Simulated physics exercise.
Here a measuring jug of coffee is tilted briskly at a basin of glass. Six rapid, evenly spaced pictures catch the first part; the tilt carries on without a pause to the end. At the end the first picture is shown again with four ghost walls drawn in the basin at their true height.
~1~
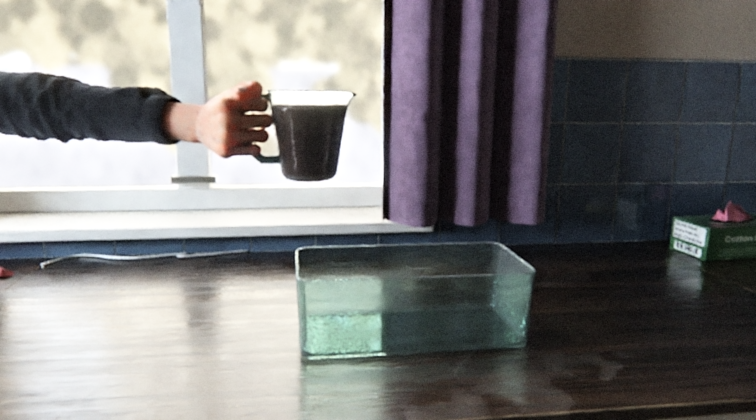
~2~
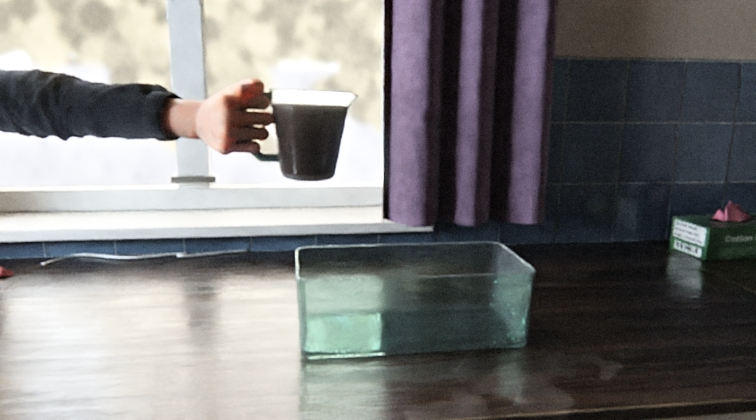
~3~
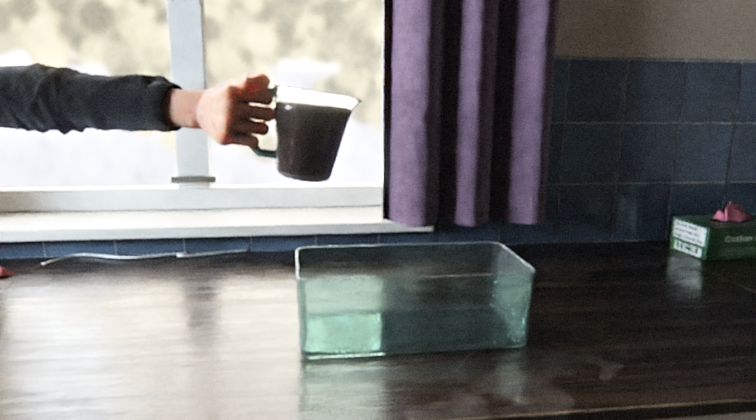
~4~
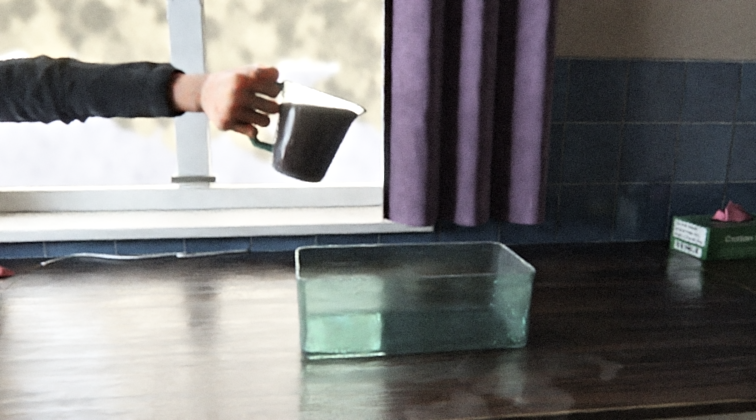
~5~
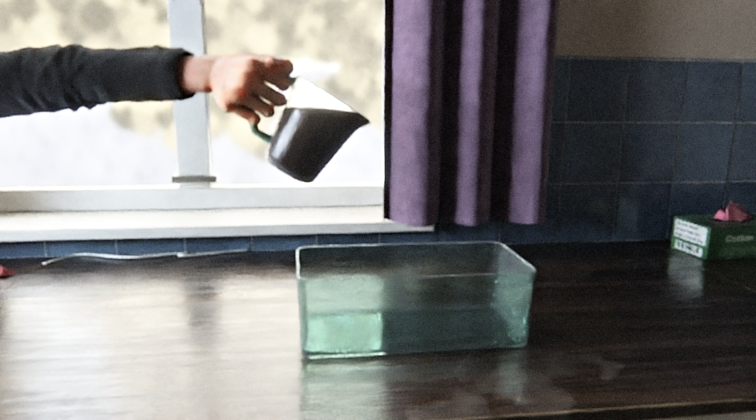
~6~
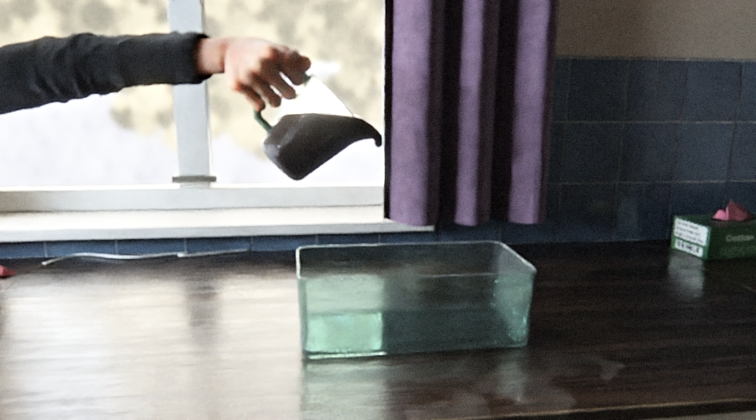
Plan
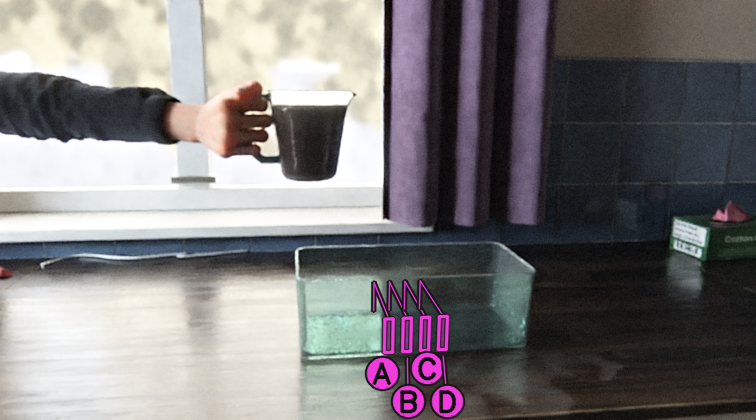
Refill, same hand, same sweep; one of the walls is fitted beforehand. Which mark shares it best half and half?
Position B.
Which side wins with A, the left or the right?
The right one.
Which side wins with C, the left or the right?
The left one.
On the marked copy, A at (389, 358); B at (407, 357); C at (425, 356); D at (443, 355).
For position A, about 16 % ends left of the wall and 81 % right of it; 3 % is lost outside.
For position B, about 50 % ends left of the wall and 47 % right of it; 3 % is lost outside.
For position C, about 70 % ends left of the wall and 23 % right of it; 6 % is lost outside.
For position D, about 85 % ends left of the wall and 7 % right of it; 8 % is lost outside.
